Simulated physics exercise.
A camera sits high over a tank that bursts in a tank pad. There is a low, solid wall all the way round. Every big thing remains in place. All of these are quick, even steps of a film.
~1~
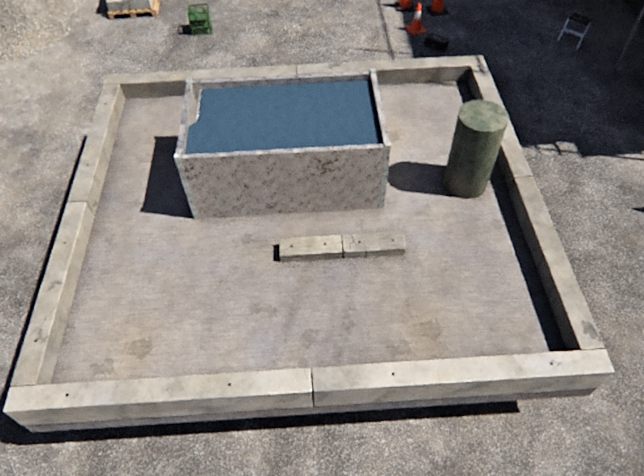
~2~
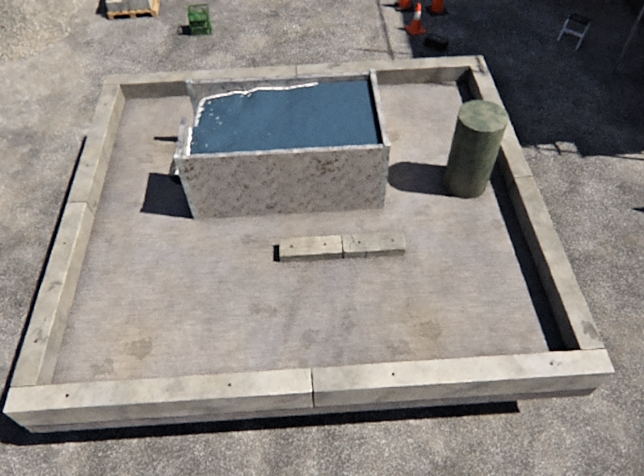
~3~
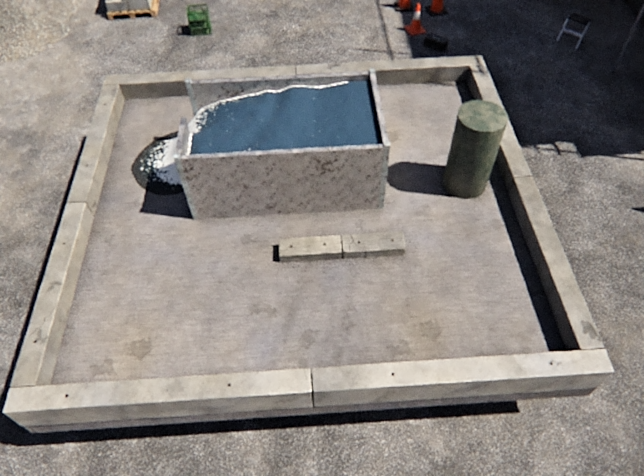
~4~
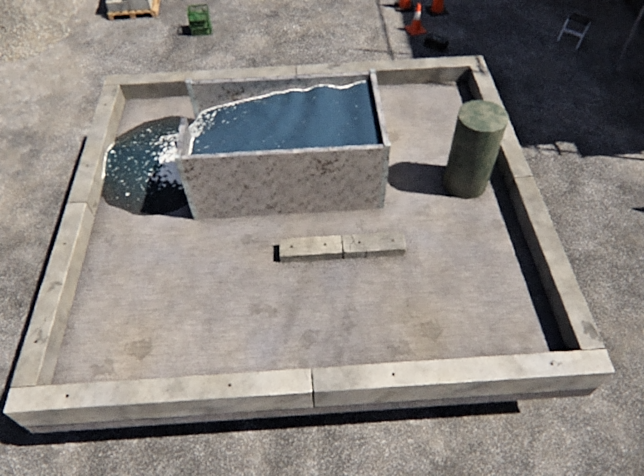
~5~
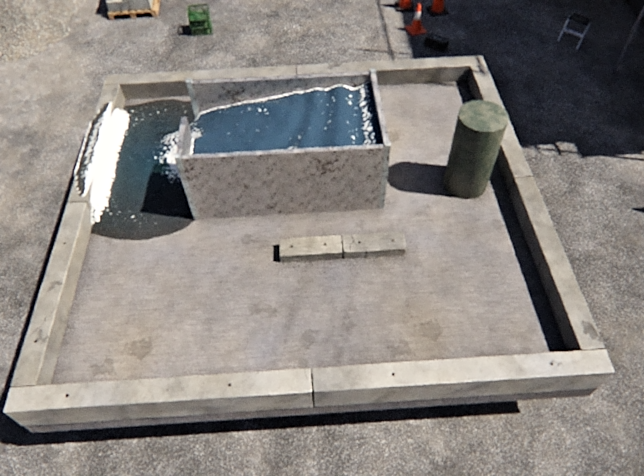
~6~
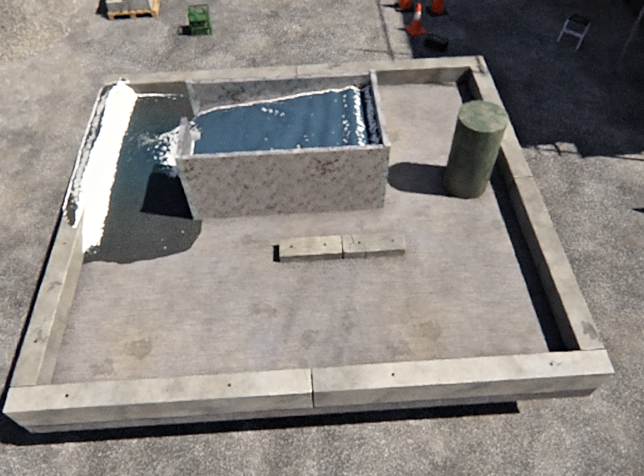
In a walled concrete yard, water bursts from a tank's left side and spreads along the wall.
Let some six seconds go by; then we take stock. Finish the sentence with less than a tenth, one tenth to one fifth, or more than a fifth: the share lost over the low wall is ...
The share lost over the low wall is one tenth to one fifth.
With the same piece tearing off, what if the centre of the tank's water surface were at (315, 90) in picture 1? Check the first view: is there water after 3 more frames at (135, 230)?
I'd say the spot ends up drenched.
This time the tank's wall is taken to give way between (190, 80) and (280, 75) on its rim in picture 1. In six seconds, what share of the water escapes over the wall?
Some 26 in a hundred.
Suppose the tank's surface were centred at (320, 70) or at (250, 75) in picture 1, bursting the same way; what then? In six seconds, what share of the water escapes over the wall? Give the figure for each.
About 16 per cent for the first and about 26 per cent for the second.
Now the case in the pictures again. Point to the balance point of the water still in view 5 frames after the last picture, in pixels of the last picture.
It is near (241, 170).
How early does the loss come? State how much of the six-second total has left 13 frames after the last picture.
Share gone by then: About 85 %.
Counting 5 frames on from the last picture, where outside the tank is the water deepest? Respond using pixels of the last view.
I'd say near (110, 162).
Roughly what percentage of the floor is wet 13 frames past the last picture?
Roughly 45 percent, I reckon.
A moment on, water covers 20 % of the floor; the low wall has let 2 % over.
Next, water covers 20 % of the floor; the low wall has let 4 % over.
Then, water covers 45 % of the floor; the low wall has let 12 % over.
Later, water covers 65 % of the floor; the low wall has let 14 % over.
In the end, water covers 80 % of the floor; the low wall has let 14 % over.
